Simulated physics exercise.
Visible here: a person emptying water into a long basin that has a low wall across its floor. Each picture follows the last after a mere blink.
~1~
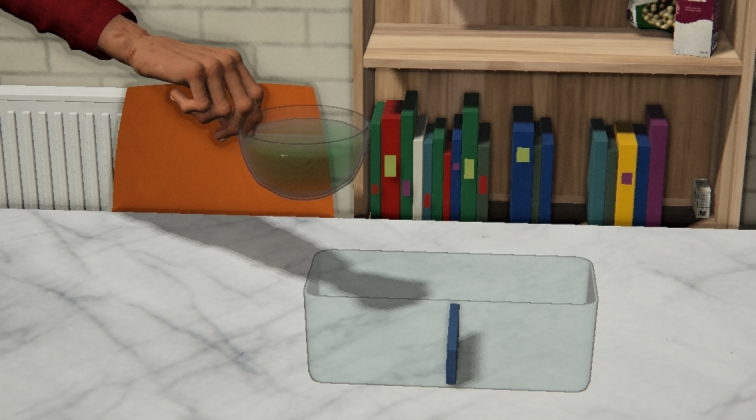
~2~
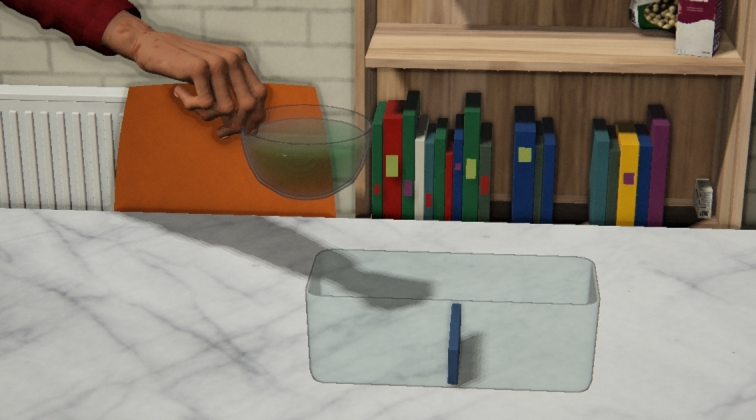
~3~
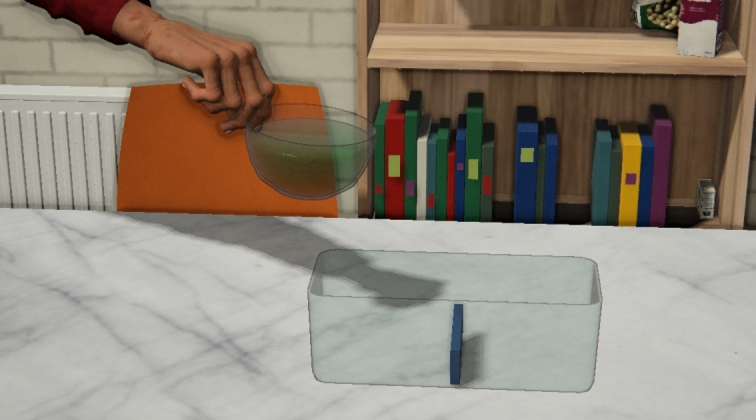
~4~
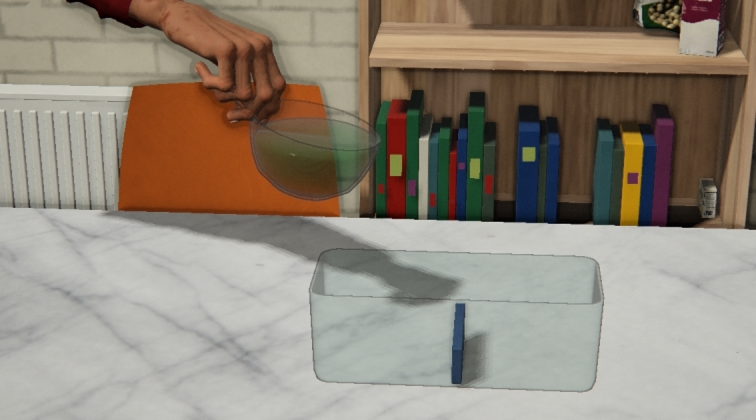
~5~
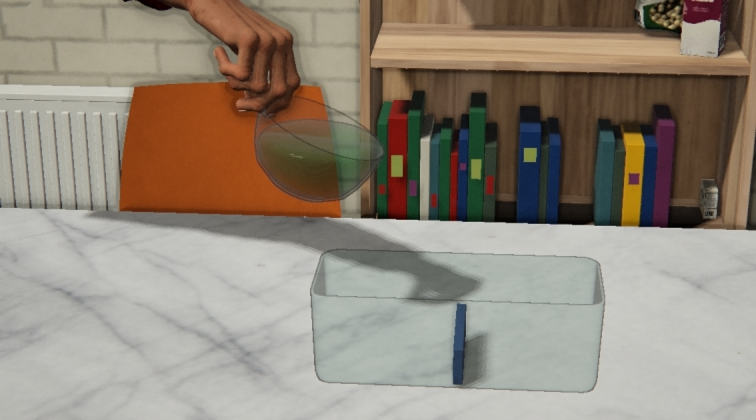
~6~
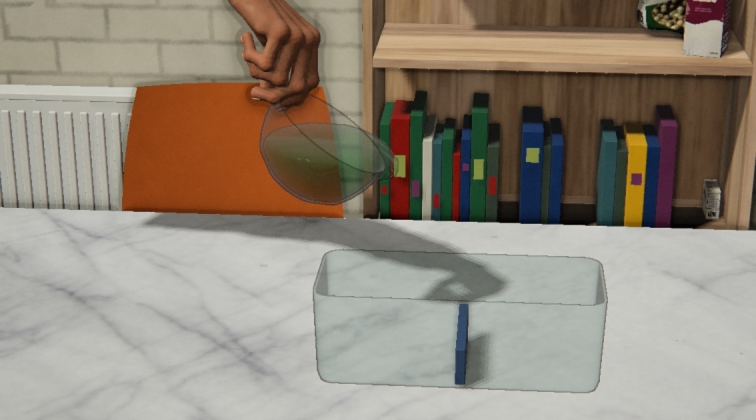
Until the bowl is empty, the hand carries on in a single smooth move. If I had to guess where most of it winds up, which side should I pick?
Pick the left side.
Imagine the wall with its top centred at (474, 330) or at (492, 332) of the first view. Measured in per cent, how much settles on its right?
Roughly 15 per cent first and roughly 15 per cent second.
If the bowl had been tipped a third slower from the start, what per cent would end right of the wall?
About 10 %.
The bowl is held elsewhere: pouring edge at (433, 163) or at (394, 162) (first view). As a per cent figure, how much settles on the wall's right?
It comes out at around 60 percent and then around 20 percent.
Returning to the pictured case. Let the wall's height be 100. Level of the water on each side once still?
I'd say about 60 for the left and about 10 for the right.
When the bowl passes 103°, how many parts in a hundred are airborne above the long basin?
It's close to 35 percent.
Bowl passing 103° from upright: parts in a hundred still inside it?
Near 10 percent is still in there.
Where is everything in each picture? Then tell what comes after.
It leans 0°; its right rim is at (369, 127); the water meets the walls at (243, 133) and (366, 136); the long basin's rim runs from (310, 273) to (594, 282); the wall's top is at (453, 327), in the first picture.
It leans 2°; its right rim is at (371, 129); the water meets the walls at (245, 132) and (369, 137), in the second picture.
It leans 6°; its right rim is at (376, 134); the water meets the walls at (250, 131) and (373, 140), in the third picture.
It leans 14°; its right rim is at (380, 143); the water meets the walls at (254, 130) and (378, 141), in the fourth picture.
It leans 24°; its right rim is at (383, 155); the water meets the walls at (259, 132) and (381, 147); 1 per cent is over the edge, in the fifth picture.
It leans 36°; its right rim is at (384, 169); the water meets the walls at (264, 136) and (378, 156); 8 per cent is over the edge, in the sixth picture.
A moment on, the tilt is 103° and 11 per cent is still to pour, 53 is left of the wall and 2 right of it.
Next, the tilt is 120° and 0 per cent is still to pour, 85 is left of the wall and 6 right of it.
Then the tilt is 120° and 0 per cent is still to pour, 80 is left of the wall and 15 right of it.
Later the tilt is 120° and 0 per cent is still to pour, 80 is left of the wall and 15 right of it.
Finally, 79 per cent lies left of the wall, 16 right of it and 5 outside.
